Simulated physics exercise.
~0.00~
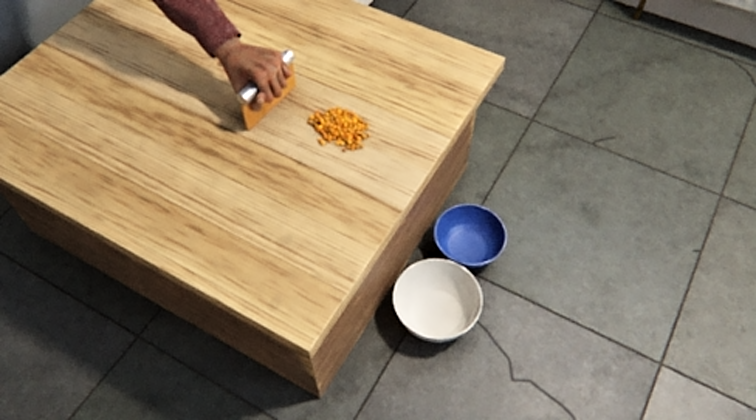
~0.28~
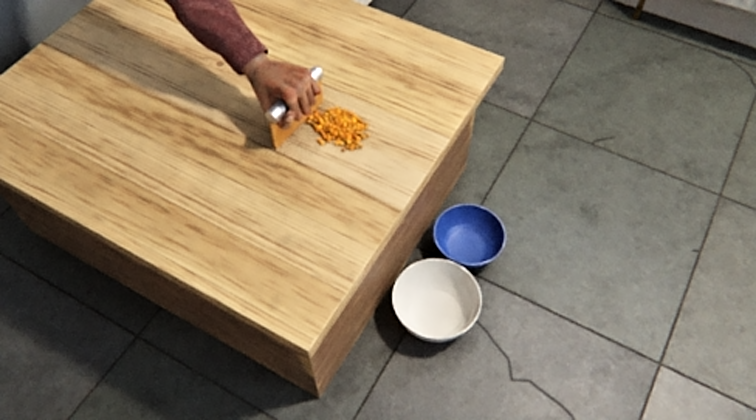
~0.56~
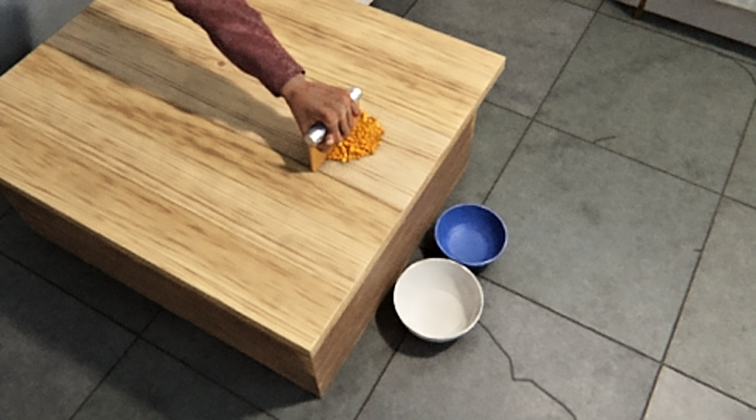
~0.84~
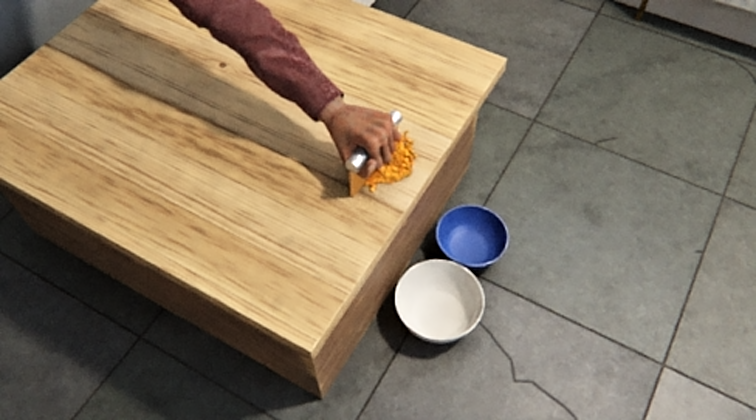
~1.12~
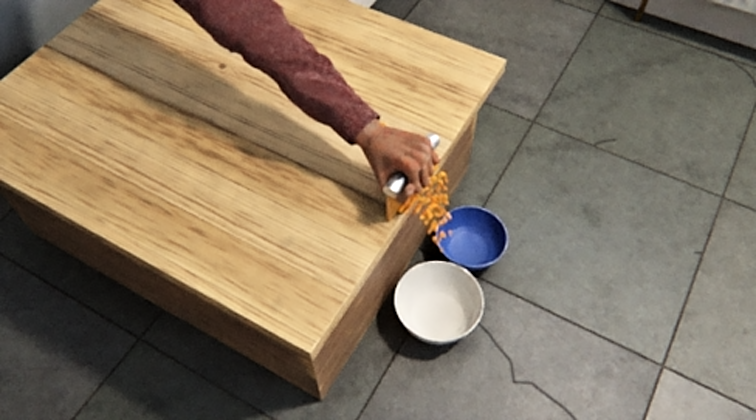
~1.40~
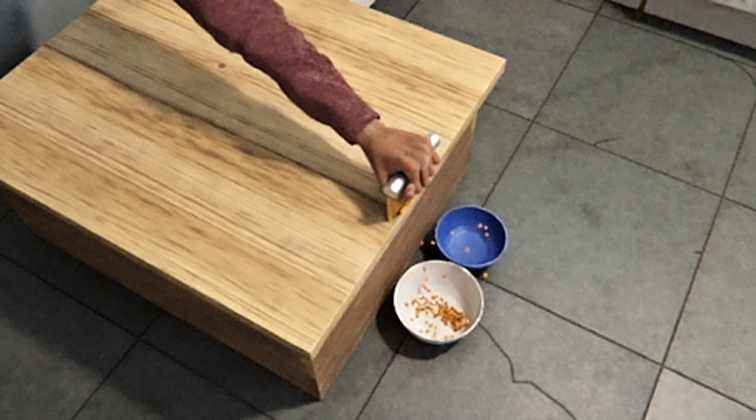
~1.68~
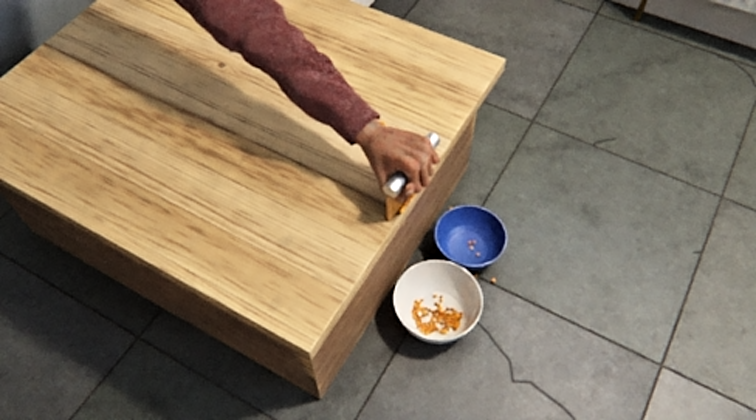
A hand in a dark red sleeve grips a scraper with an orange blade on a pale wooden block, seen from above on a grey tiled floor. A small heap of orange corn kernels lies near the block's right side, and a blue bowl and a white bowl sit on the floor beside it. The hand slides the scraper down and right into the kernels, pushing them to the edge. It stops there as kernels spill over in a cluster. Most of the fallen kernels settle in the white bowl, a few land in the blue one, and a few miss both.
